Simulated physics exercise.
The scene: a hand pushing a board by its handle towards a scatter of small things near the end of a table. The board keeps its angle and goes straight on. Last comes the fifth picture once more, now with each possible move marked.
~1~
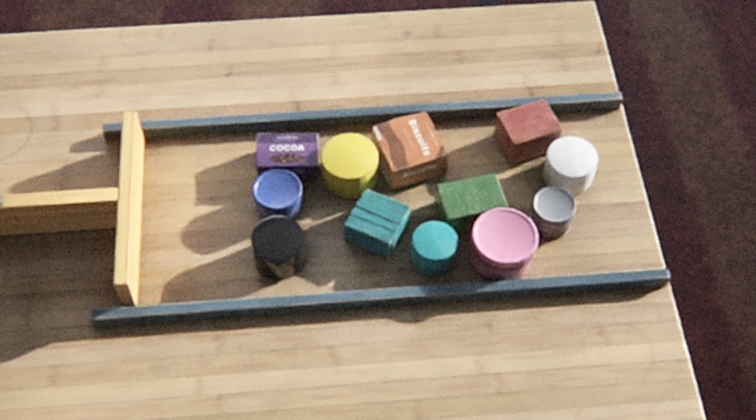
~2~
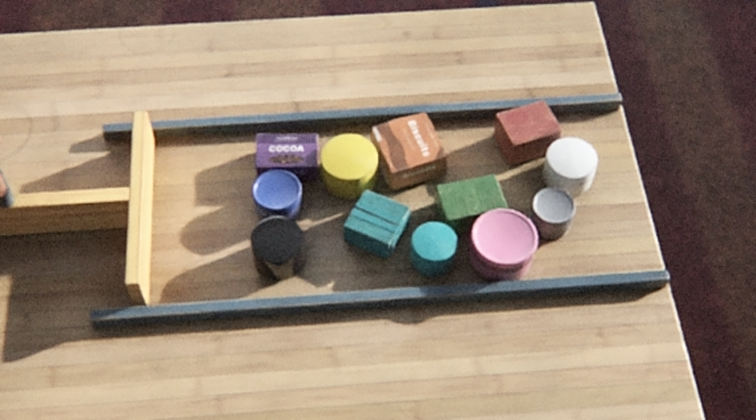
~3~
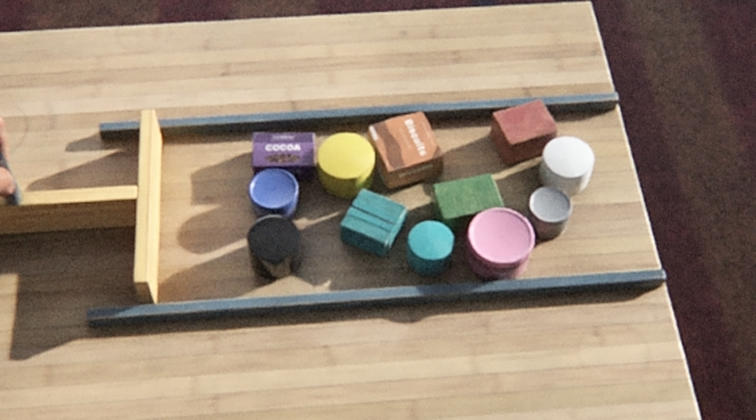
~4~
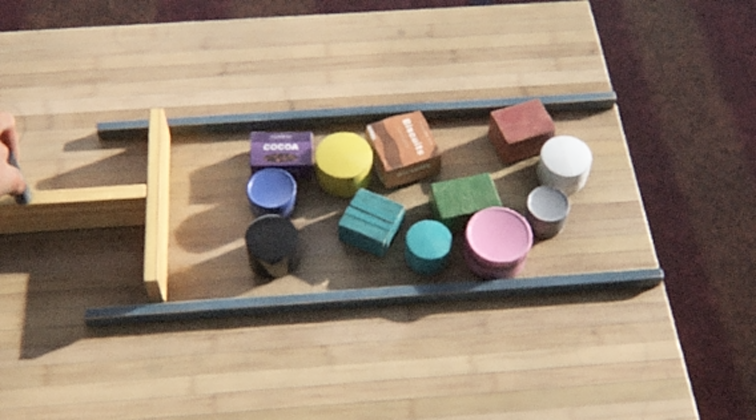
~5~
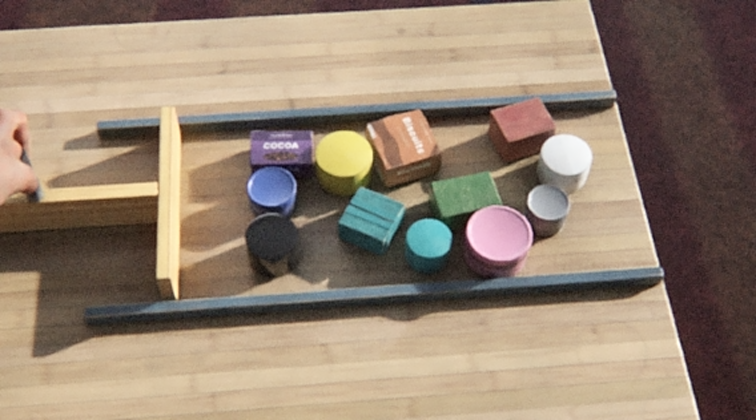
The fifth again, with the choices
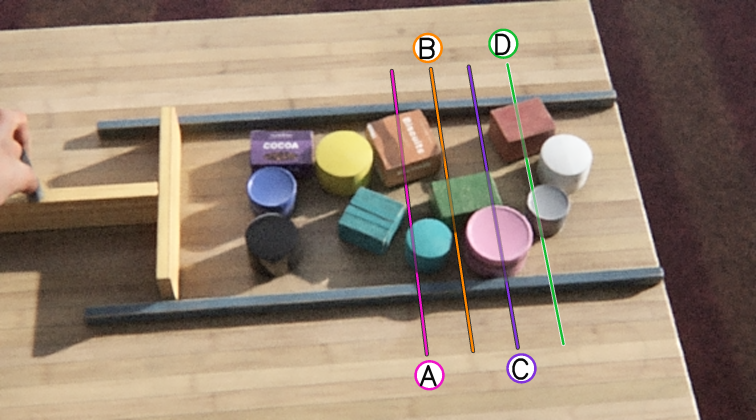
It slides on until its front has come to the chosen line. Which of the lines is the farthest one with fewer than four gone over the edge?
No farther than C.
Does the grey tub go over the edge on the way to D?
By then, yes.
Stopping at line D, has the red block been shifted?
By then, yes.
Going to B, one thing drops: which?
The red block.
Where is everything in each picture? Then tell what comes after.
In the first picture, purple packet (288, 158); red block (528, 132); black pot (279, 248).
In the second picture, board (136, 193); blue jar (278, 199).
In the third picture, board (145, 191); white tin (566, 167).
In the fourth picture, board (154, 190); turquoise tin (428, 249).
In the fifth picture, board (165, 188); grey tub (547, 212); orange box (403, 148); green block (465, 202).
On the copy, A at (408, 201); B at (450, 198); C at (491, 195); D at (533, 193).
On C. First, board (284, 180); orange box (434, 142); purple packet (322, 152).
Then, board (402, 173); red block (590, 122); white tin (572, 170).
Finally, board (490, 167); white tin over the edge; red block over the edge; two fallen.
By contrast, A is within the limit but short; B is within the limit but short; D drops five.
